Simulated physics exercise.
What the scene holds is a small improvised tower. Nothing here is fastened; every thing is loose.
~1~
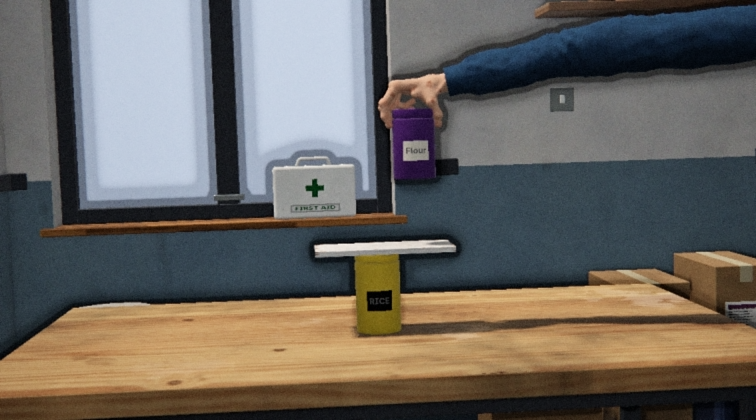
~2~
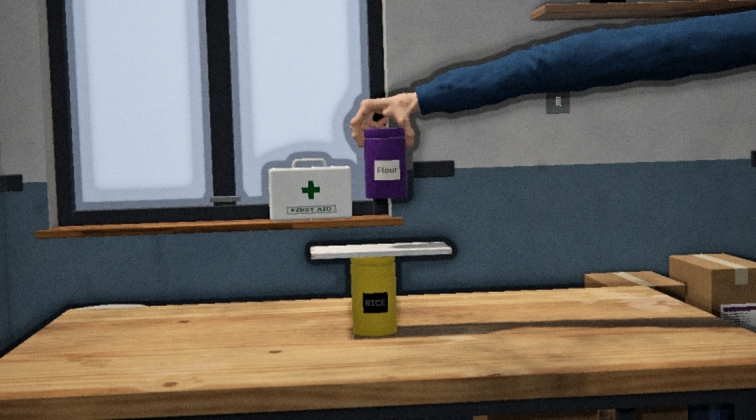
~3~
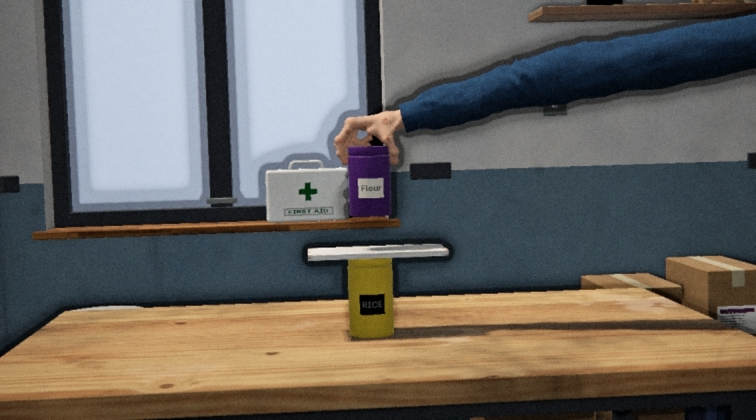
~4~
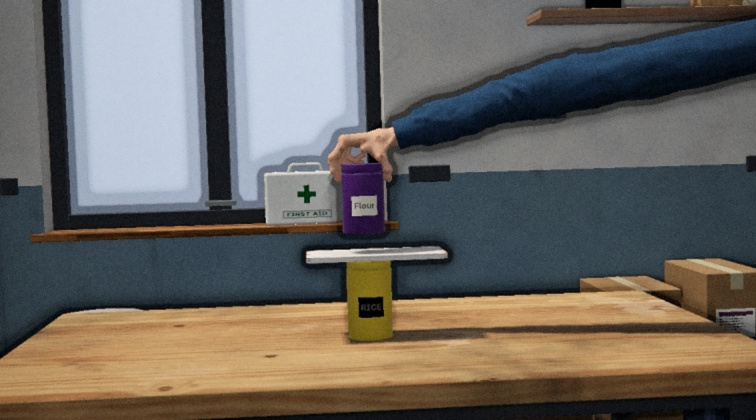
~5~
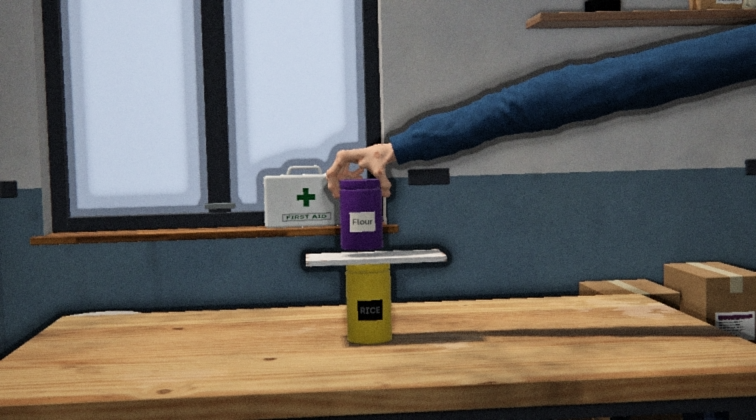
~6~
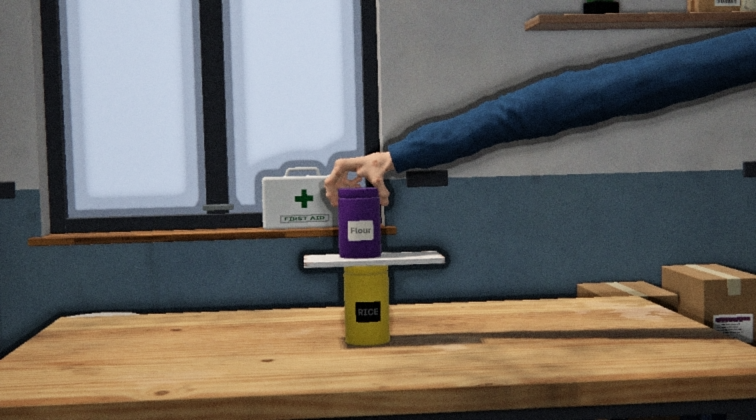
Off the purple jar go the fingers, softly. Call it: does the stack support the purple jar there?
Yes, it does.
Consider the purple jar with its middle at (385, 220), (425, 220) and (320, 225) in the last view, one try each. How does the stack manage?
So, first it stays steady, next it tips over, and last it tips over.
Then, 0.20 s after the last picture, nothing has stirred.
Then, 0.50 s after the last picture, purple jar resting near (359, 223).
At rest, all 3 in place. Seen from the same camera at the end, purple jar near (359, 223). The stack holds.
